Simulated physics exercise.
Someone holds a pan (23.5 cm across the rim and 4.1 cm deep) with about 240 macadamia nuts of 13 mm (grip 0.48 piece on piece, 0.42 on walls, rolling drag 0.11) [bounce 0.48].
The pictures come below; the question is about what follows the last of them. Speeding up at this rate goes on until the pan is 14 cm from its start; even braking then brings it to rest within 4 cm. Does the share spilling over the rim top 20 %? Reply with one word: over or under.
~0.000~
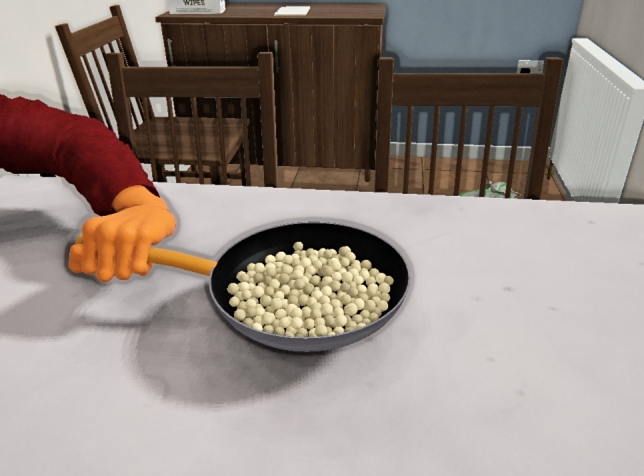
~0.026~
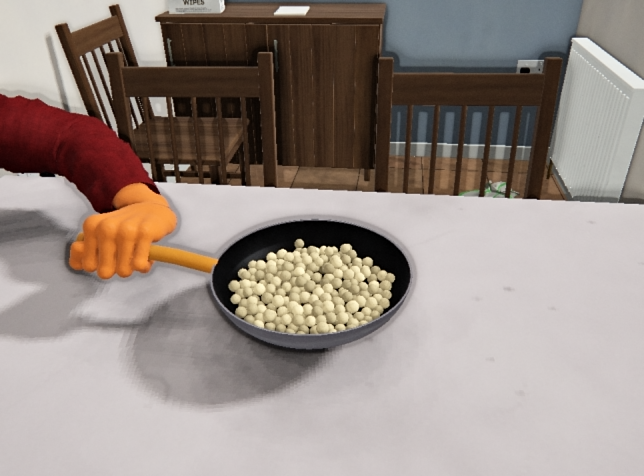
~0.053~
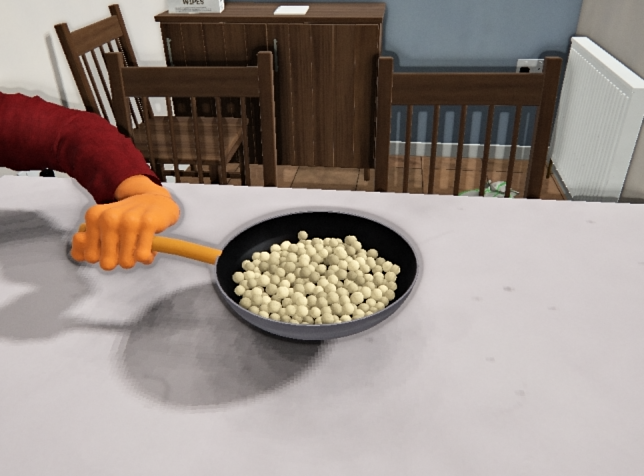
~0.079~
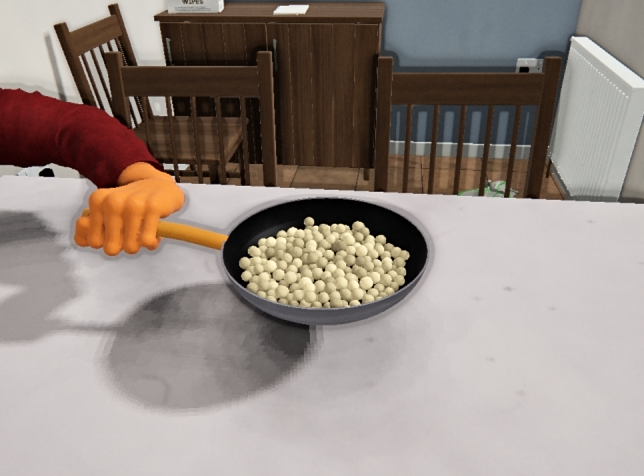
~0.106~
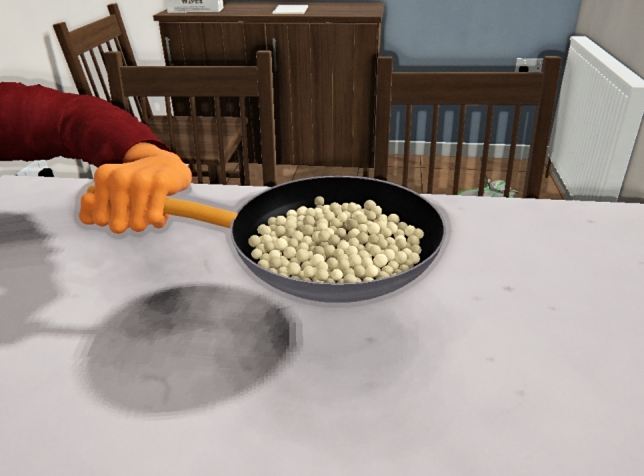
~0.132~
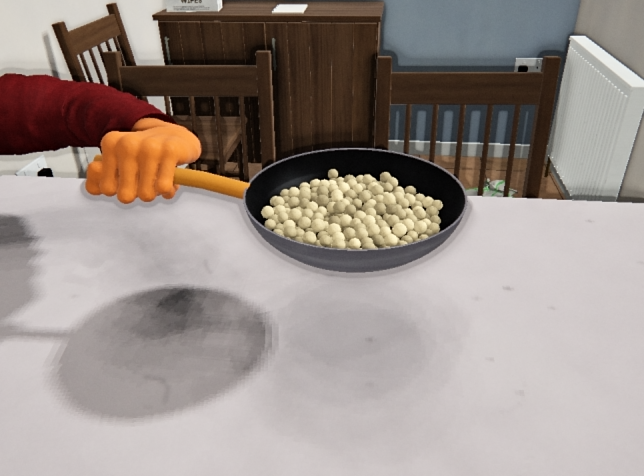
Over.
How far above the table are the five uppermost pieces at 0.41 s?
Around 34 cm above the table.
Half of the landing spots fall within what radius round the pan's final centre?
Distance: Around 34 centimetres.
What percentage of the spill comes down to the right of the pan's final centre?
I'd reckon close to 100 per cent.
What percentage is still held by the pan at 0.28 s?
Around 0 percent of it.
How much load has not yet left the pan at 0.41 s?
About 0 %.
After 0.28 s, in the air 100 %; middle of the pieces not yet landed near (486, 57).
After 0.41 s, in the air 100 %; middle of the pieces not yet landed near (599, 90).
After 0.52 s, in the air 100 %.
Then, at 0.63 s, fallen right of where it stops 100 %.
By 0.8 s all is still; fallen right of where it stops 100 %.
